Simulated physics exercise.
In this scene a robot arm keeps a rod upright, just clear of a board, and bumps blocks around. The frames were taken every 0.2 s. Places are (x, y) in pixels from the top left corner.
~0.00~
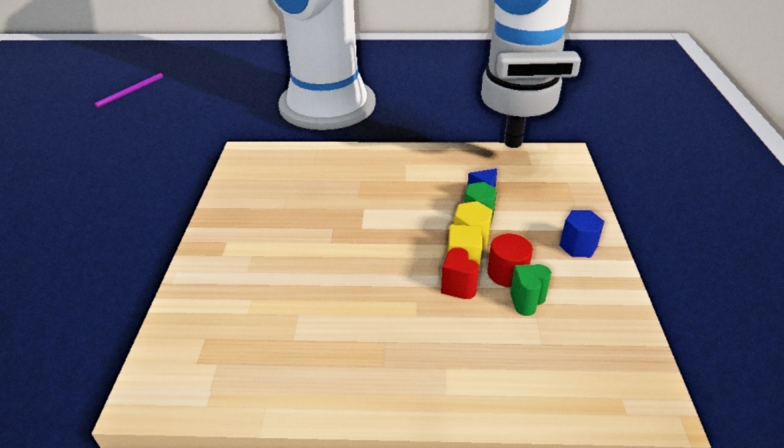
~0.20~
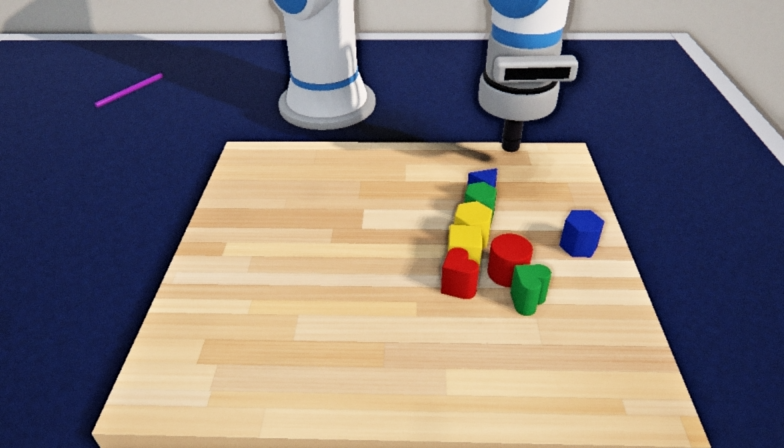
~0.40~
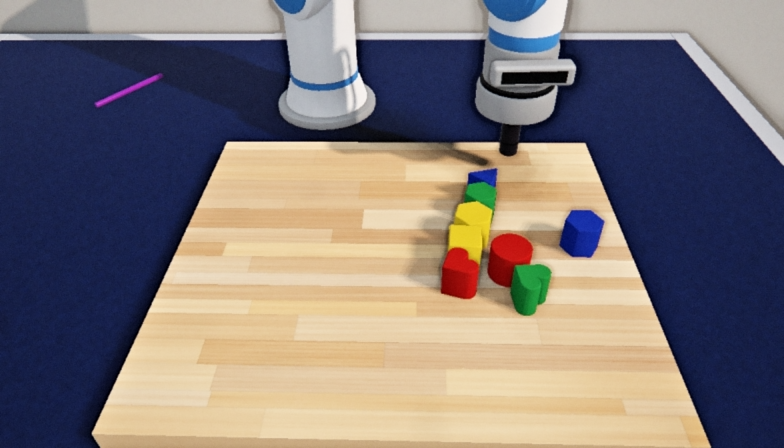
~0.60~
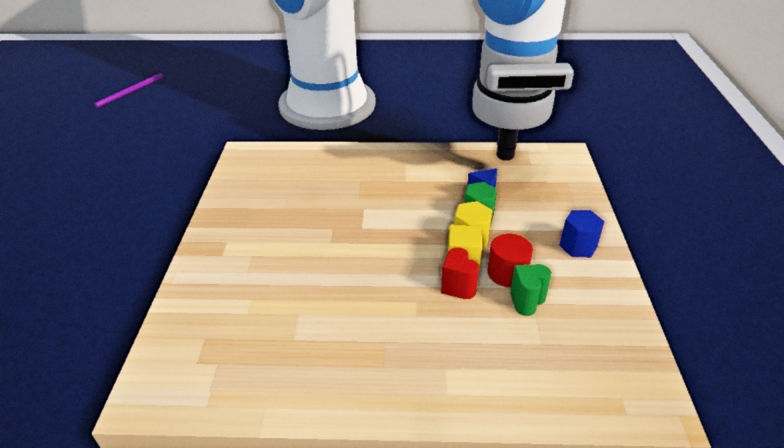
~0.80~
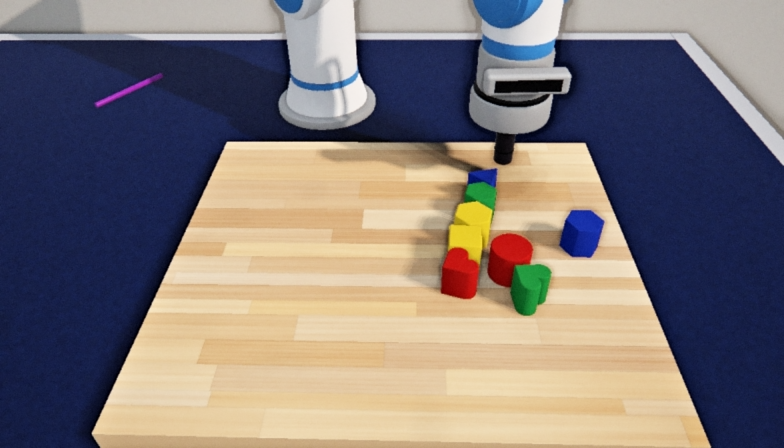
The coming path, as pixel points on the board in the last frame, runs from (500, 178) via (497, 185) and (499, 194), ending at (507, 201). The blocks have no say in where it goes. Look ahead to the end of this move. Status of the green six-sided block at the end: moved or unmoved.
That block slides.
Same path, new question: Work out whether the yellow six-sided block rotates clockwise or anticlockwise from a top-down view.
Against the clock.
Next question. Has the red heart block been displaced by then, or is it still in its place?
It stays put.
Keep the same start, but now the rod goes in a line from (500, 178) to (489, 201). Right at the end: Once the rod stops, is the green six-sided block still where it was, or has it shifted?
It will end up elsewhere.
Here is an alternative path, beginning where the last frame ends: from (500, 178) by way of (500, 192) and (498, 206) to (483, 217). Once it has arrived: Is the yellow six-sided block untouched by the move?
No, it doesn't check out.
On the path given first. Halfway along, rod (499, 172); blue three-sided block (485, 176).
At the end, rod (509, 184); red heart block in place; yellow square block (466, 238); yellow six-sided block (468, 216), turned 30° anticlockwise; green six-sided block (472, 196), turned 25° clockwise; blue three-sided block (490, 183), turned 35° clockwise.
